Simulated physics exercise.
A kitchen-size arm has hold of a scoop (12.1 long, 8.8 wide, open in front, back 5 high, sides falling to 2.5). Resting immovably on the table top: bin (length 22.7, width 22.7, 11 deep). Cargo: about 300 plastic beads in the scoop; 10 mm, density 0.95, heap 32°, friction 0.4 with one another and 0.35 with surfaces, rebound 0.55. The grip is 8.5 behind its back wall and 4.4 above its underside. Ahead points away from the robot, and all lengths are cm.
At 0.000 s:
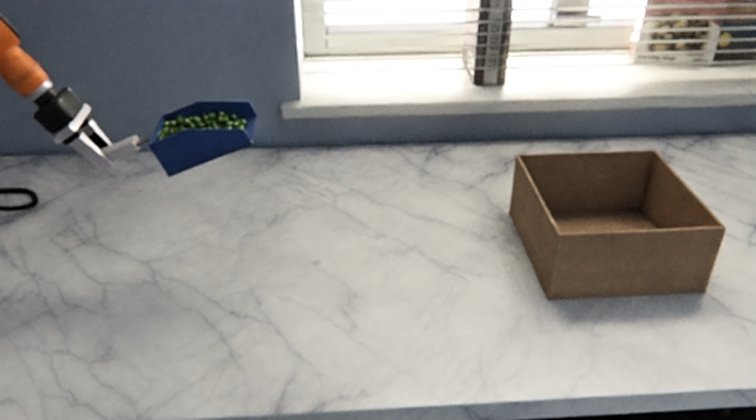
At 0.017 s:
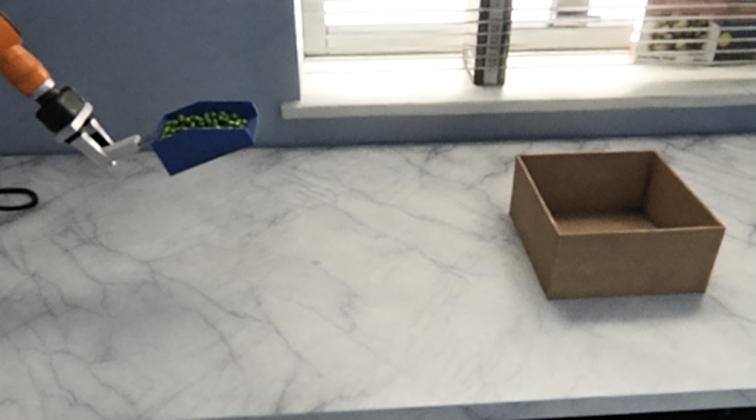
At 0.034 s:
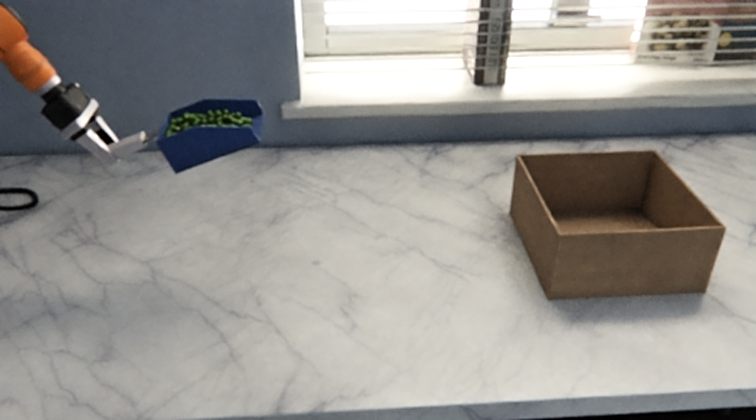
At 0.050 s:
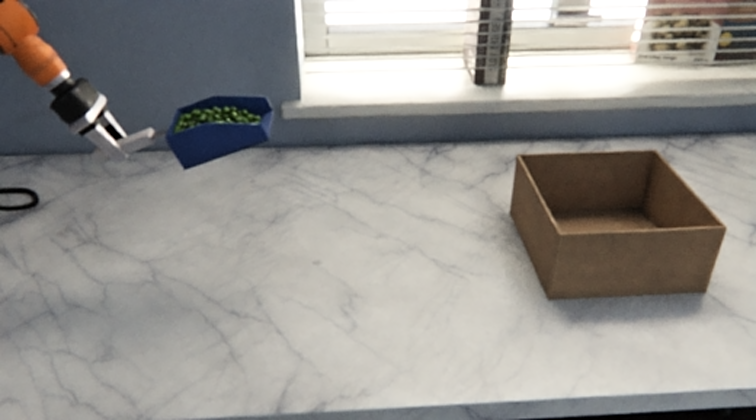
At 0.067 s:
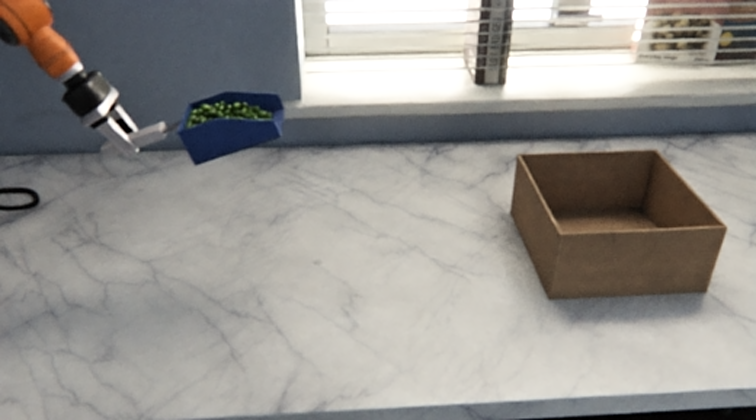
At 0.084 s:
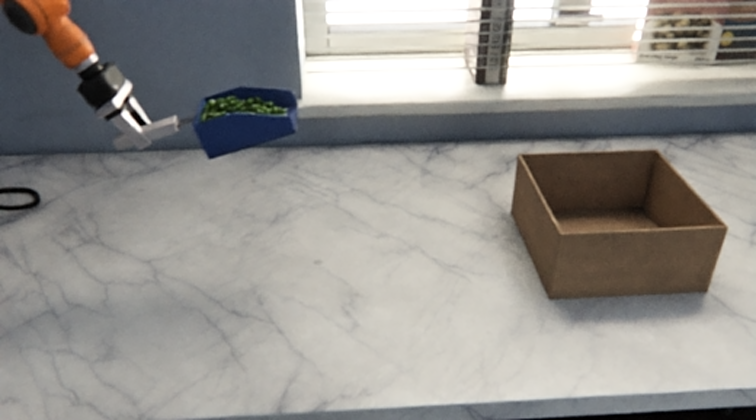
Robot arm holding a blue scoop of green beads, moving it slowly rightward above a marble countertop with an open brown box.
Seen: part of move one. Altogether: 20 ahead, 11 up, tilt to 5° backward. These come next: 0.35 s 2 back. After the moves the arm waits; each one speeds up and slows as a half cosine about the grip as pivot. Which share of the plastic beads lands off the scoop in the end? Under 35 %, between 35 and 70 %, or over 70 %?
Over 70 %.
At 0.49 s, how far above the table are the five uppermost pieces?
Those pieces are roughly 28 cm high.
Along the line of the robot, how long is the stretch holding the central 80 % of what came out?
Roughly 38 cm.
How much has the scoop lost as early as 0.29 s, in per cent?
45 %.
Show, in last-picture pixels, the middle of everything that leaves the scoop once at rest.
Centre estimate: Around (511, 249).
After 0.29 s, tilted 5° backward, highest piece 32 above the table; 159 on the scoop, 136 in flight or on a rim.
After 0.49 s, tilted 5° backward, highest piece 29 above the table; 77 in the bin, 30 on the scoop, 20 on the table or floor, 168 in flight or on a rim.
After 0.79 s, tilted 5° backward, highest piece 29 above the table; 169 on the table or floor, 78 in the bin, 29 on the scoop, 19 in flight or on a rim.
After 1.84 s, tilted 5° backward, highest piece 29 above the table; 188 on the table or floor, 78 in the bin, 29 on the scoop.
In the end, 188 on the table or floor, 78 in the bin, 29 on the scoop. That is 90 % off the scoop.
